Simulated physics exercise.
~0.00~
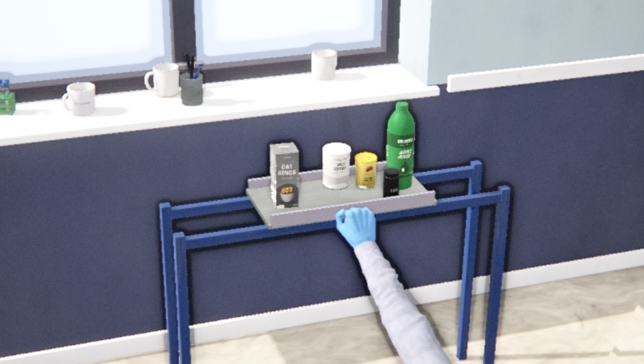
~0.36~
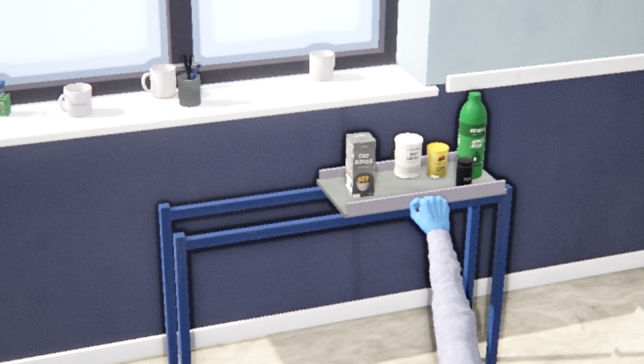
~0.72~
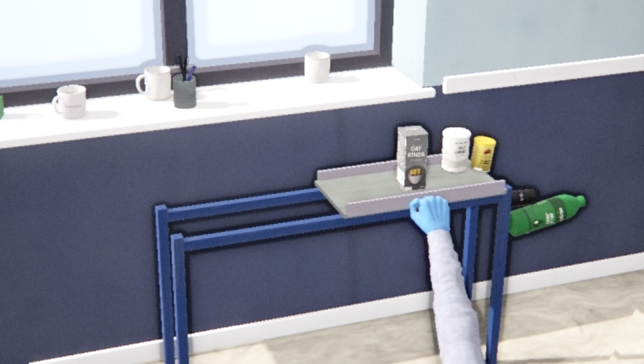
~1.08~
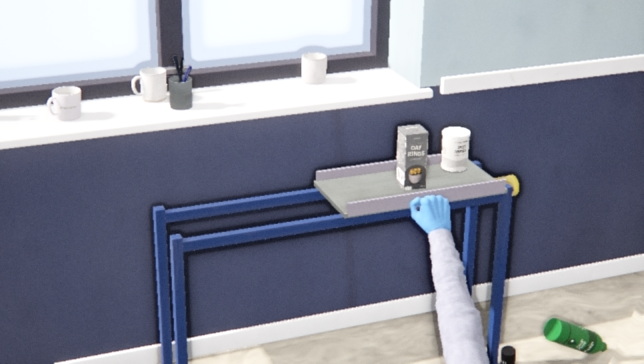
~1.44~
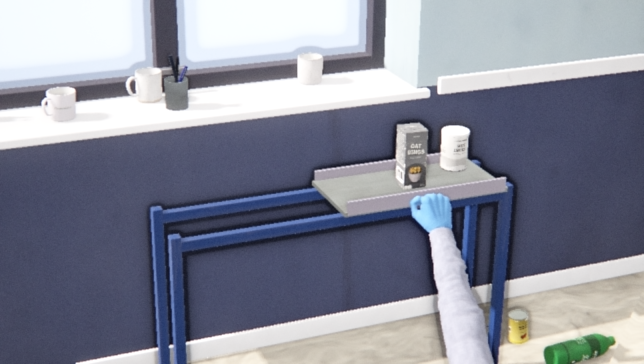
At first, a blue-gloved hand holds the edge of a shallow grey tray on blue rails, carrying a grey carton, a white tin, a yellow tin, a small black shaker and a green bottle. The hand moves the tray to the right, with everything still upright. At the right end the tray stops, but the items slide on, and the bottle and shaker drop off the far end. The yellow tin follows, tipping over the edge. Finally, the bottle lies on the floor near the upturned yellow tin, while the carton and white tin stand on the tray.
